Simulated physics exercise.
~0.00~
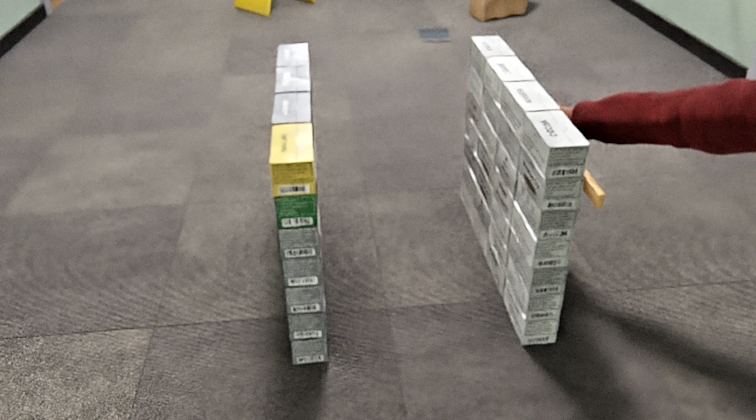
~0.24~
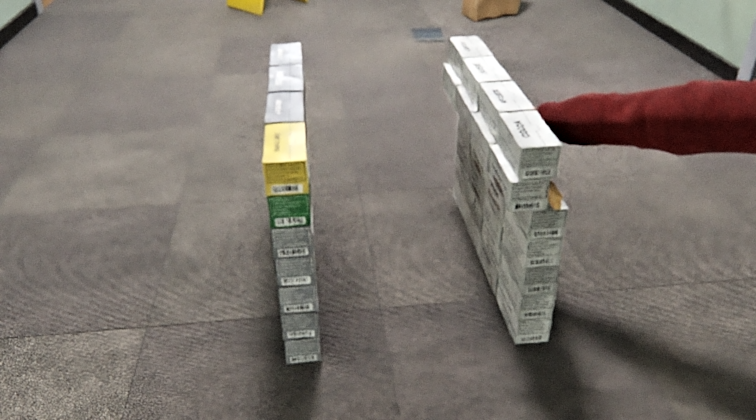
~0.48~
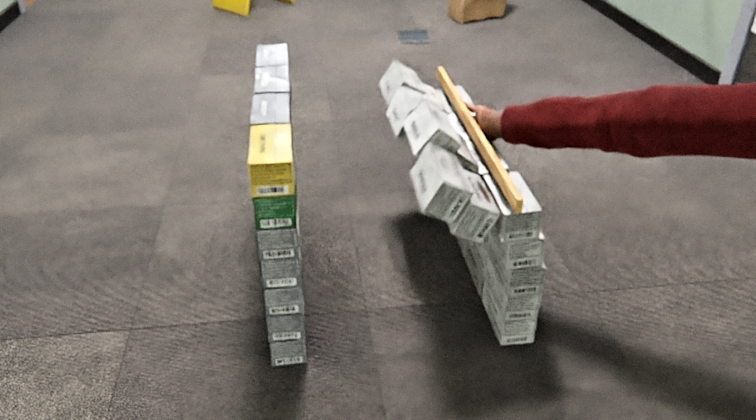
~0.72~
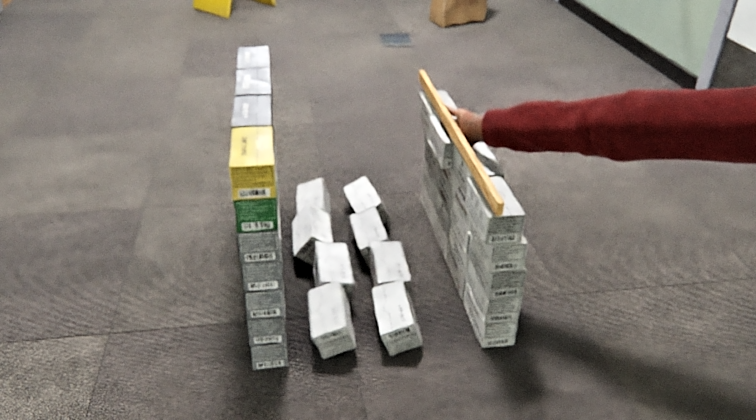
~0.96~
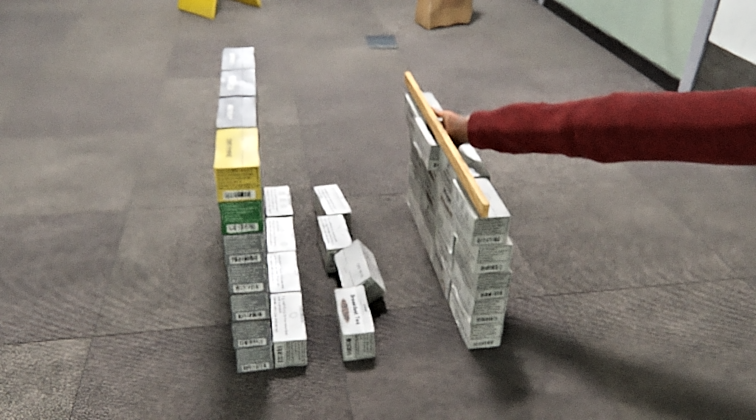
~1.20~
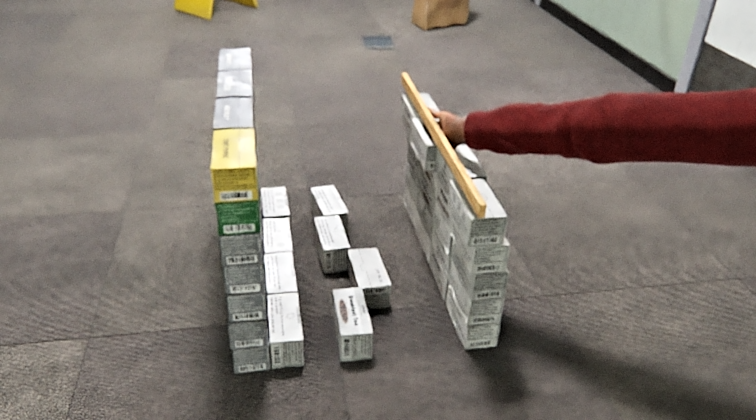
A hand pushes a batten leftward, toppling the pale wall's upper packets beside the standing second wall.
